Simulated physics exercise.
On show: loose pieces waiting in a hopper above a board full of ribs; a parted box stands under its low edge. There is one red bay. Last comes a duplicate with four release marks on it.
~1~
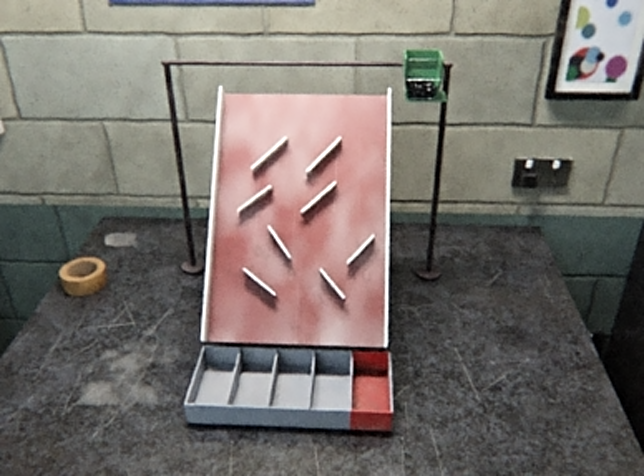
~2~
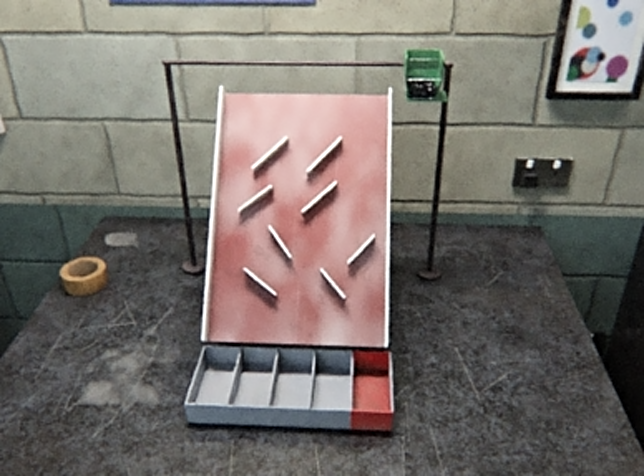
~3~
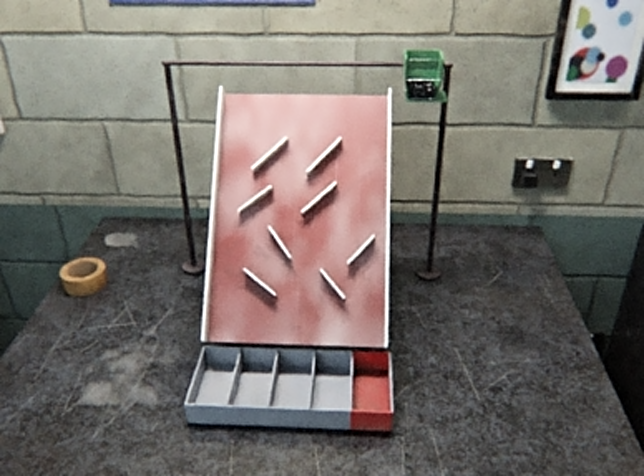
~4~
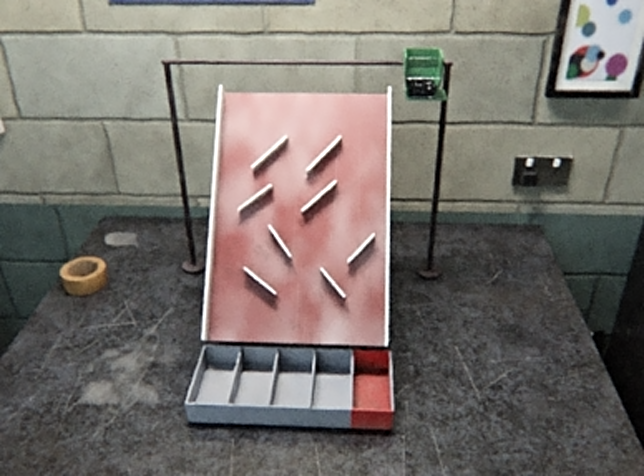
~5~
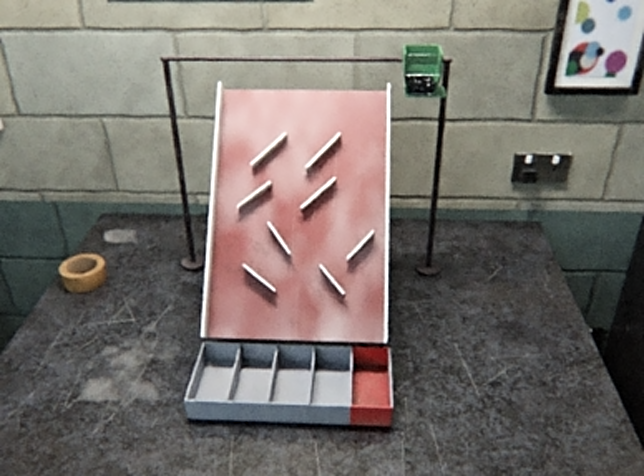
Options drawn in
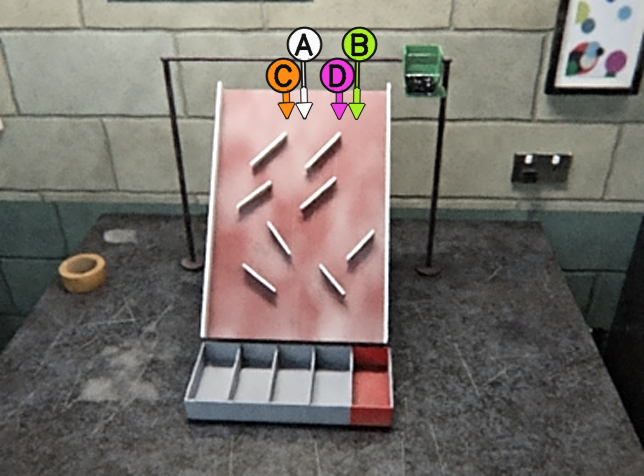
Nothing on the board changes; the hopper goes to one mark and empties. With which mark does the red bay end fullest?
Choose B.
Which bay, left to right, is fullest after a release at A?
It is the fourth one.
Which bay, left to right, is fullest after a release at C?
The first from the left.
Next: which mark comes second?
D.
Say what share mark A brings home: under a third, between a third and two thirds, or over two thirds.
Under a third.
On the marked copy, mark A meets the board at (304, 112); mark B meets the board at (356, 113); mark C meets the board at (286, 112); mark D meets the board at (339, 113).
For mark A, only a few in the red bay, all but a few in other bays.
For mark B, the bulk in the red bay, a small share in other bays, only a few outside the box.
For mark C, only a few in the red bay, all but a few in other bays, only a few outside the box.
For mark D, close to half in the red bay, close to half in other bays.
